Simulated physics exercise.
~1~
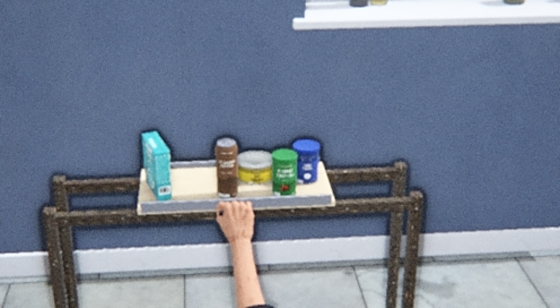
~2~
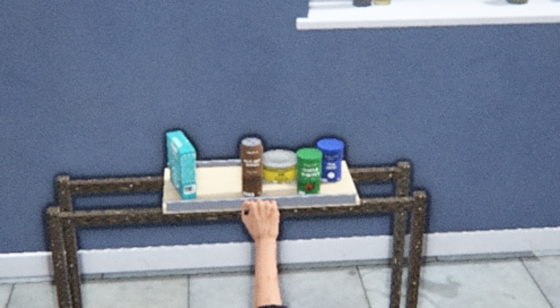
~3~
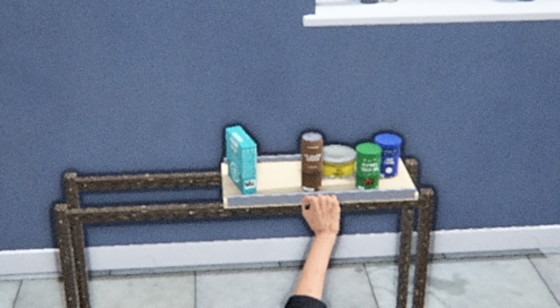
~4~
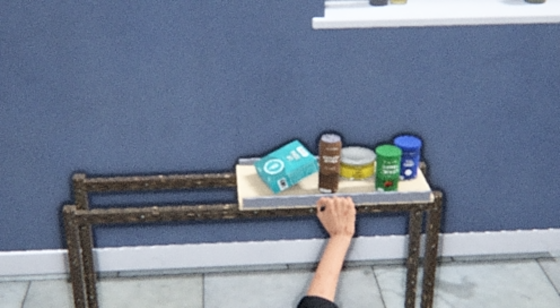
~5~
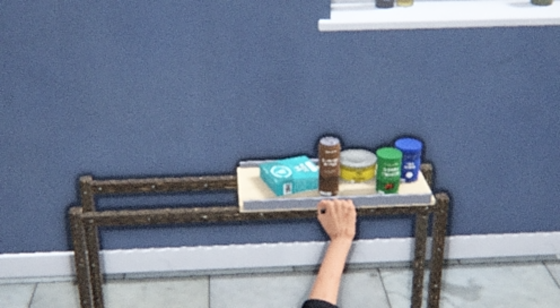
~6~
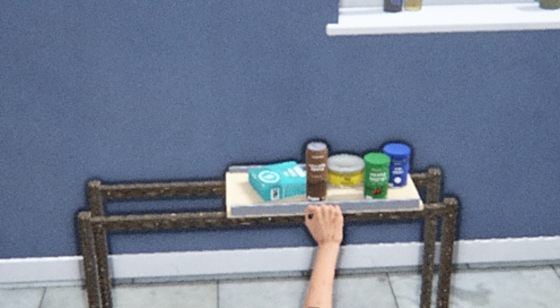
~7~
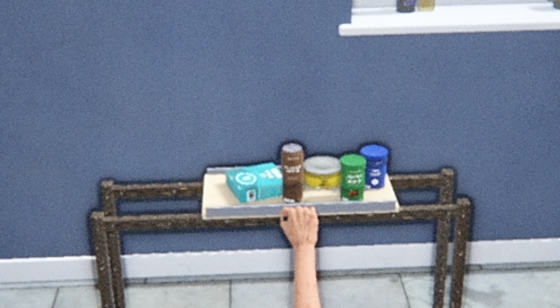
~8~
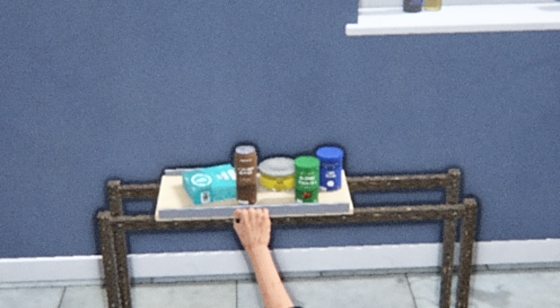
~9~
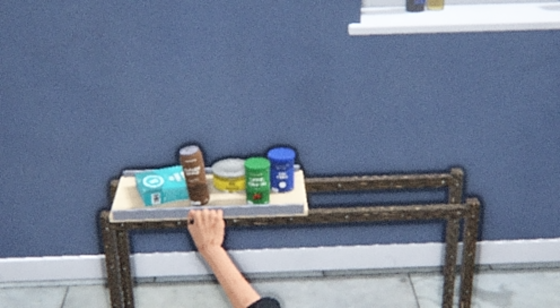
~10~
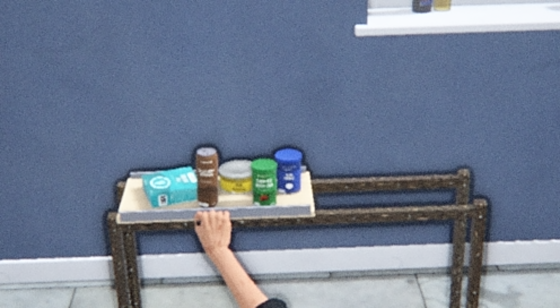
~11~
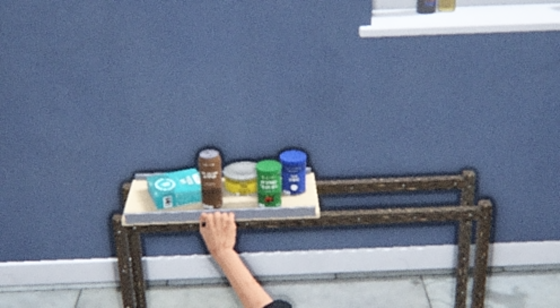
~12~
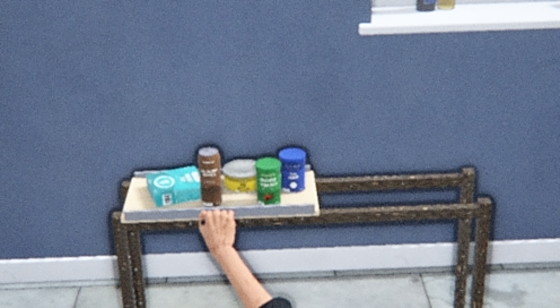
A tray holding a turquoise packet and four upright containers was pushed right along its rails by a hand, and the packet toppled onto its side; the hand then moved the tray left, where the brown can briefly tipped but settled upright.
